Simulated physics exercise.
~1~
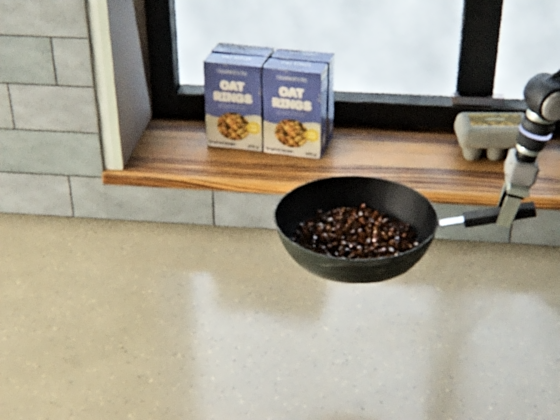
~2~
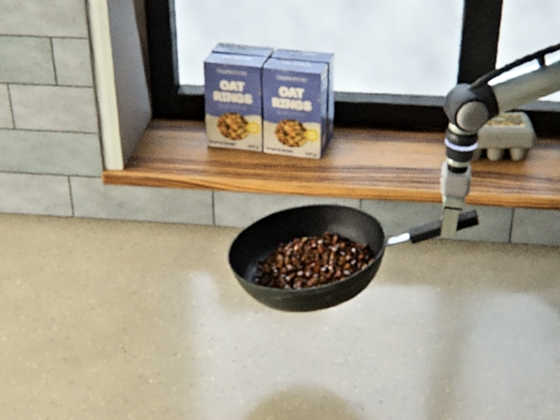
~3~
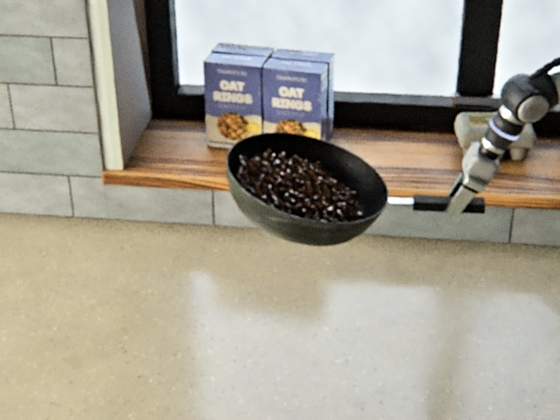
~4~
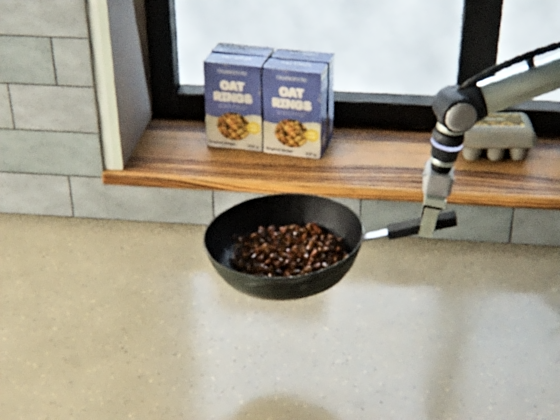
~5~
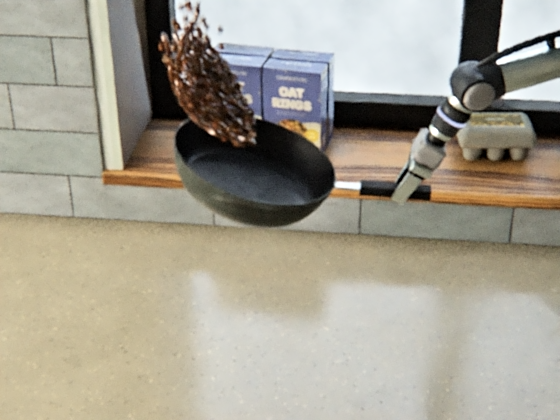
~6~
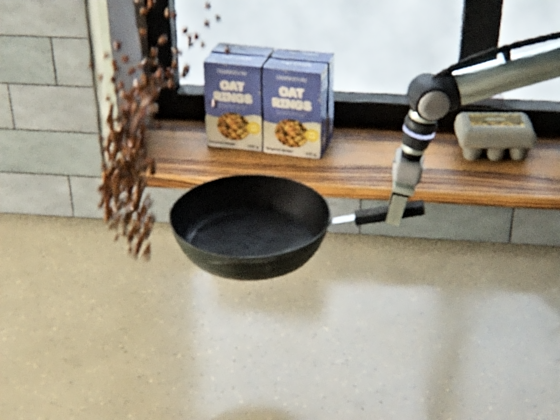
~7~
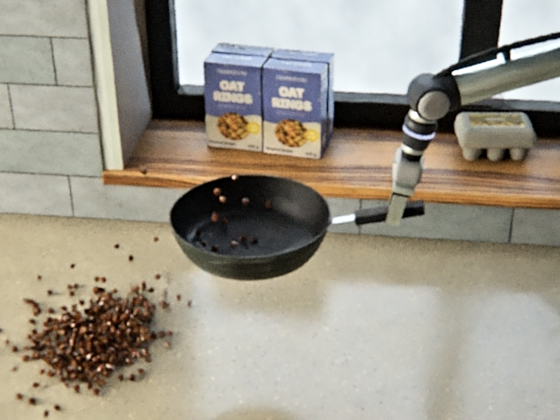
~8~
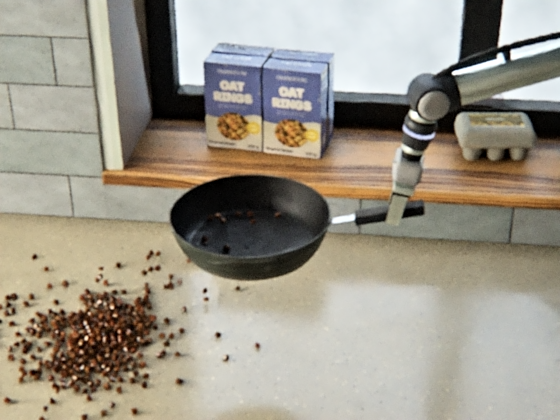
The clip opens on a robot arm holding a dark frying pan heaped with small brown pellets above a pale countertop, with boxes of oat rings on the wooden windowsill behind. The arm moves the pan left and down, then swings it up and lowers it again, the pellets staying inside. It then jerks the pan up to the left, and nearly the whole load flies out in a clump. As the pan drops level, the pellets stream down past its left side. They hit the counter and scatter into a loose pile, leaving only a few in the still pan.
